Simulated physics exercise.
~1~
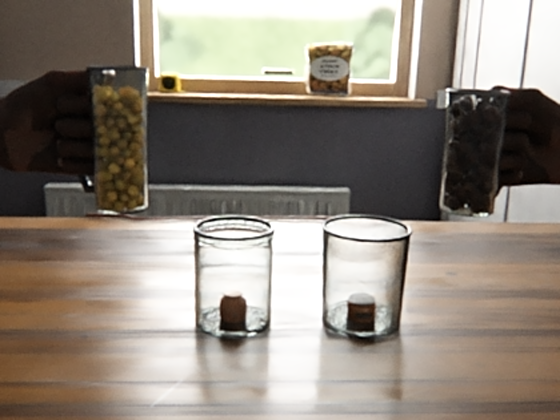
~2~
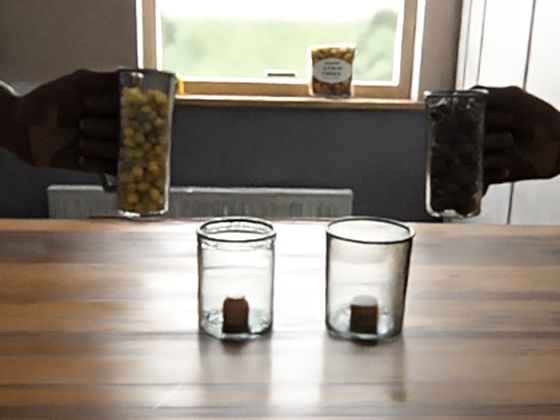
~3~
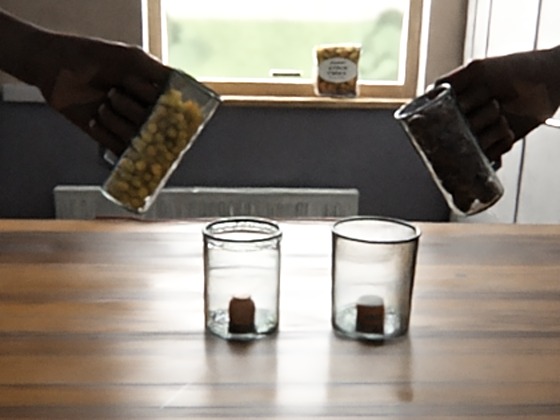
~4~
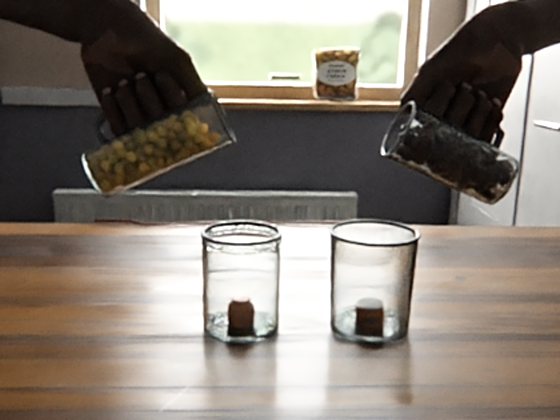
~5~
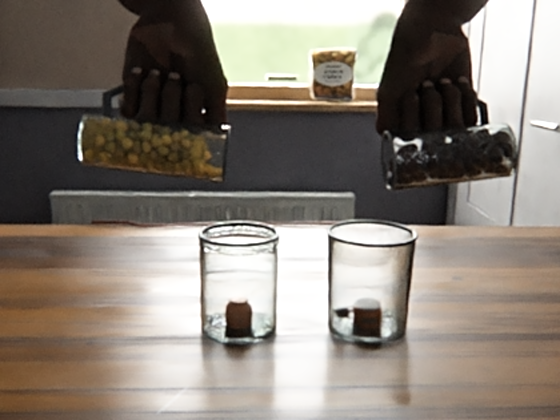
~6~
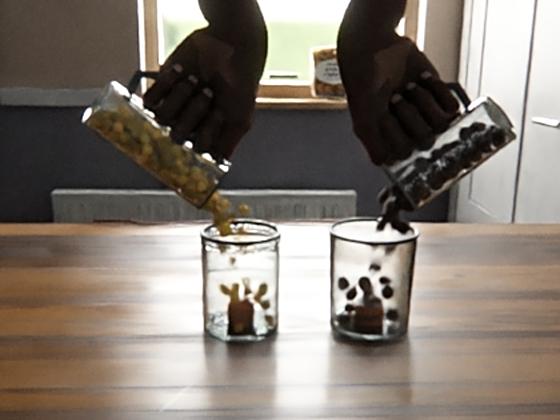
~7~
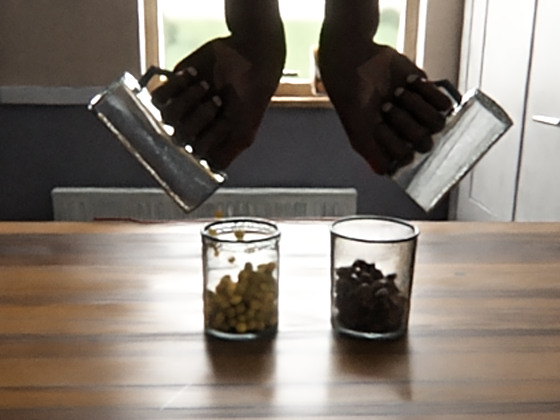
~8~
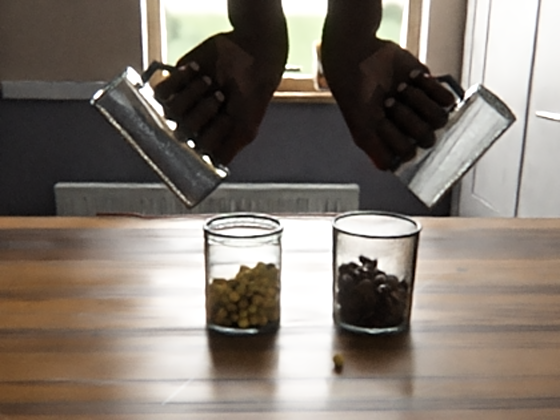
On a wooden table before a window, two hands tip a cup of yellow pieces and a cup of dark pieces into two clear containers, each holding a small brown object; both objects end up covered, and one yellow piece lies on the table.
